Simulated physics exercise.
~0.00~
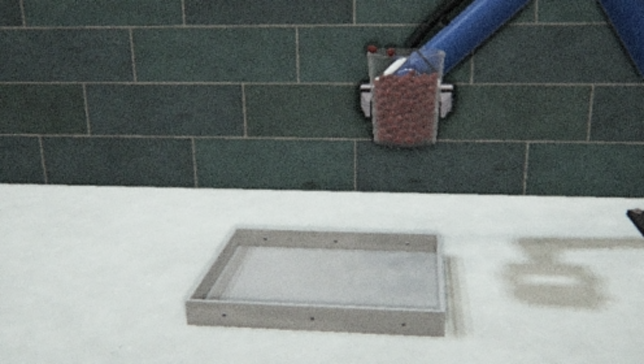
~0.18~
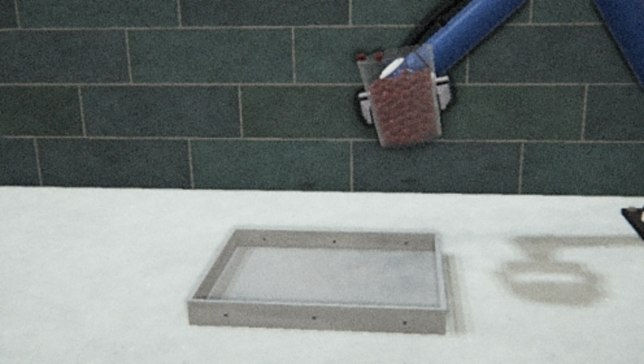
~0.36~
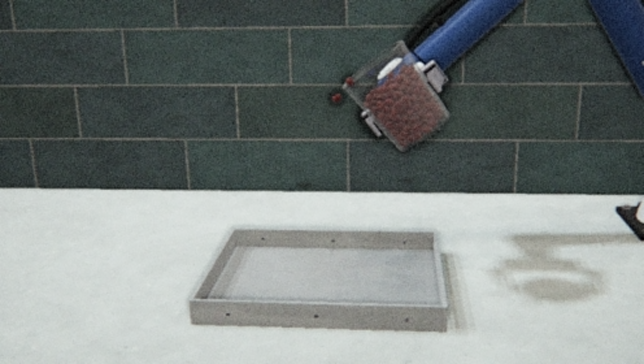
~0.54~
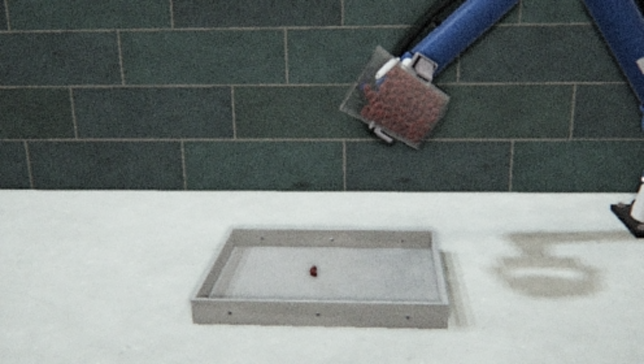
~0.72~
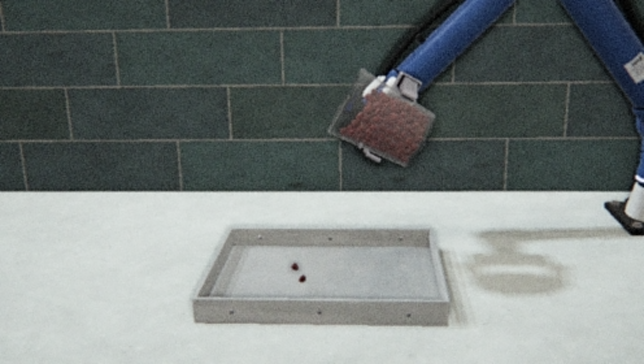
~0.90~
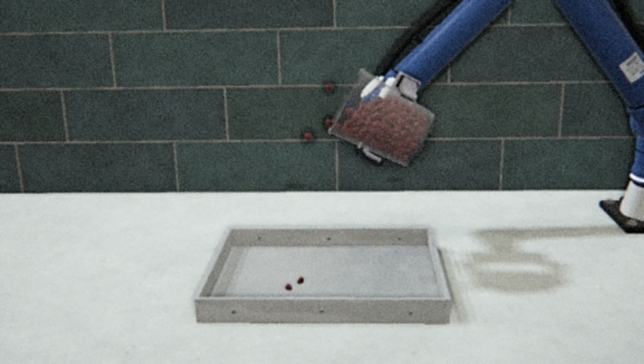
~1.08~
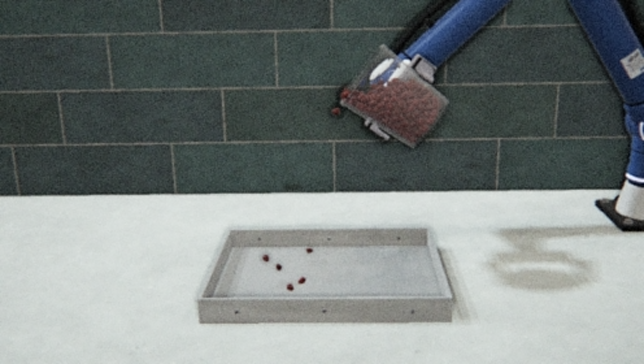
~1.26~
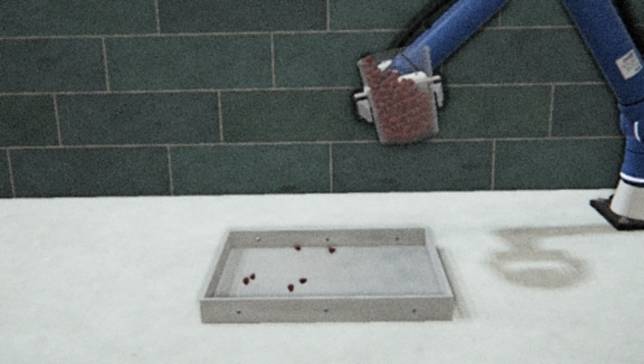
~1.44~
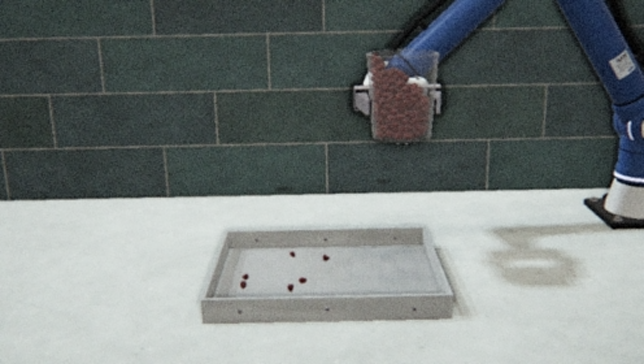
On a pale tabletop in front of a dark green brick wall, a shallow grey tray sits below a clear beaker of reddish-brown beans held by a blue robot arm. The arm tips the beaker to the left, and the first beans fall into the tray. It leans the beaker further until it lies nearly on its side, and a few more beans tumble out. Then the arm swings the beaker back in stages until it stands upright again. At the end the beaker is still nearly full, and only six beans lie scattered in the tray.
